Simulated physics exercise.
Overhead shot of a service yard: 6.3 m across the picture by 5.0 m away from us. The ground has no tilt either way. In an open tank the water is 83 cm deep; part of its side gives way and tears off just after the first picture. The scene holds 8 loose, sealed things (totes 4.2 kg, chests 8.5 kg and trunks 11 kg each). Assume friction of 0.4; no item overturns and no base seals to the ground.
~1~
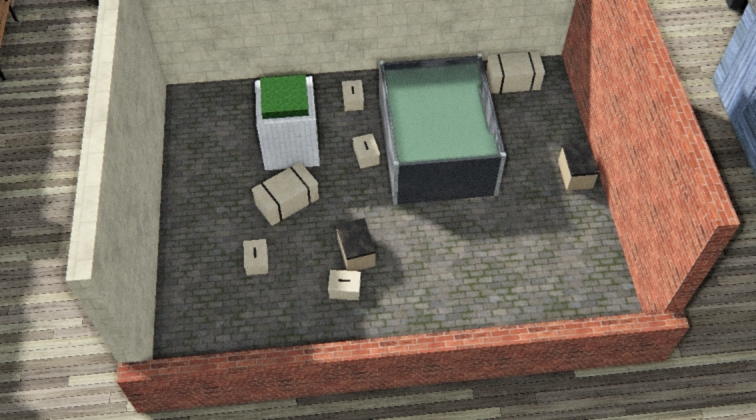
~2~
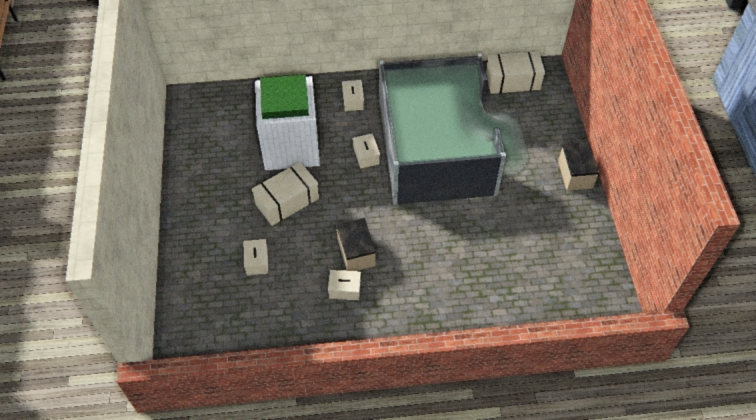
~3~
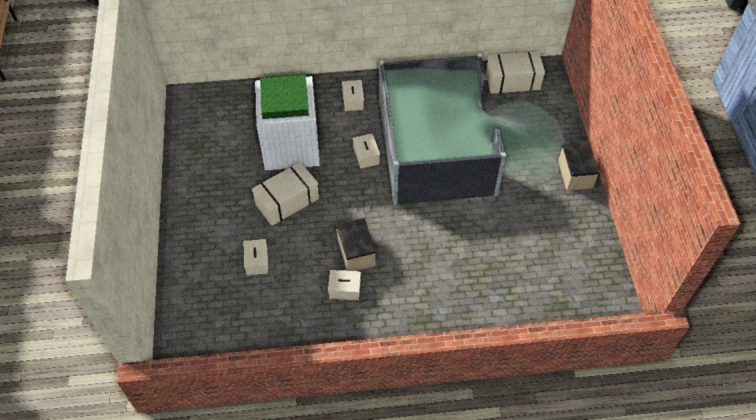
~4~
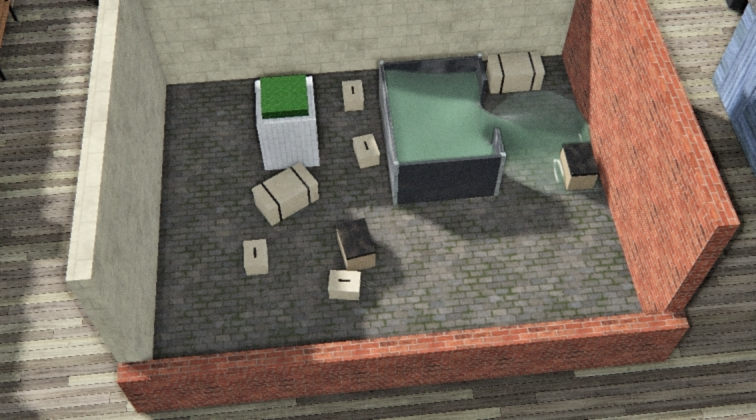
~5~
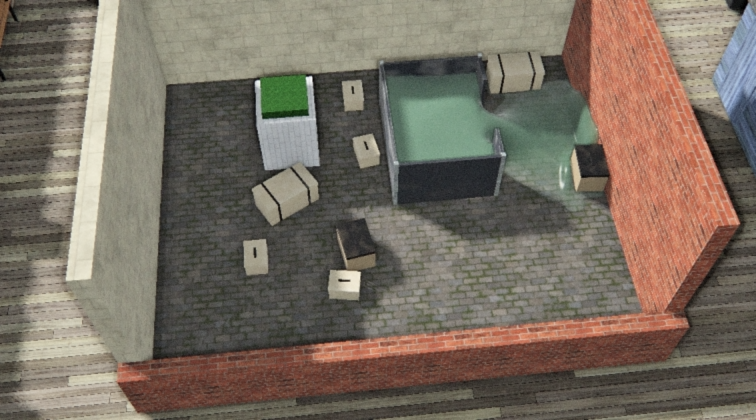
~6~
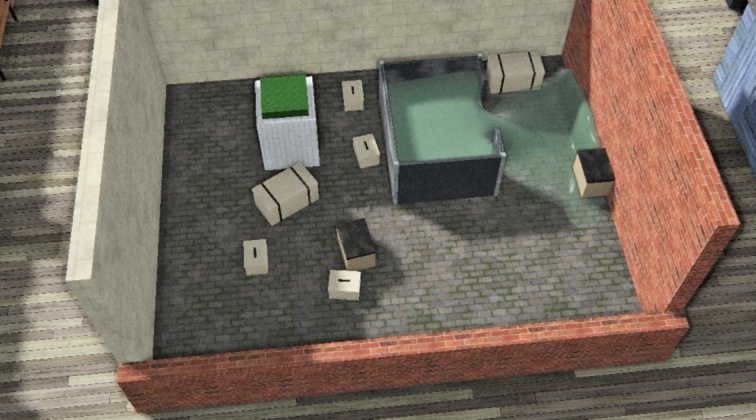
Water poured out through a gap torn in the right side of an open tank and spread across the paving to the brick wall, nudging a dark-topped box slightly to the right.
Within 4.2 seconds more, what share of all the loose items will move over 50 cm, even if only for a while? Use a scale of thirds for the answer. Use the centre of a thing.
On that scale: One to two thirds.
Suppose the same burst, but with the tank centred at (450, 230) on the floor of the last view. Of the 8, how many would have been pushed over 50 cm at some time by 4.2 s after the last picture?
So the tally would be 5.
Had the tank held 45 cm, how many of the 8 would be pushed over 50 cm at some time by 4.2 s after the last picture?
It would come to 2 of them.
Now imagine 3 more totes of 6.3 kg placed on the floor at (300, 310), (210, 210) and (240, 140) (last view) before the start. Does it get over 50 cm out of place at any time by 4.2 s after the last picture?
Note, in sequence: Over threshold; under threshold; under threshold.
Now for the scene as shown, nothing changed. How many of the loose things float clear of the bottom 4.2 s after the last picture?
At that time, 2.
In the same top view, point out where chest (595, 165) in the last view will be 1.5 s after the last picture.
My estimate: Around (559, 311).
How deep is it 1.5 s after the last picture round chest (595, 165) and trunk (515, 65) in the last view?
I'd estimate 16 cm for the first and 12 cm for the second.
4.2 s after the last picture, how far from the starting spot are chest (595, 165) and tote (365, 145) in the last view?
Going in order, that's 600 cm for one and 0 cm for the other.
Then, 0.4 s after the last picture 1 of 8 are over 50 cm from their spots; 0 afloat.
Then, 1.5 s after the last picture 1 of 8 are over 50 cm from their spots; 1 afloat.
Then, 2.8 s after the last picture 2 of 8 are over 50 cm from their spots; 2 afloat.
Then, 4.2 s after the last picture 4 of 8 are over 50 cm from their spots, and 4 have been at some point; 2 afloat.
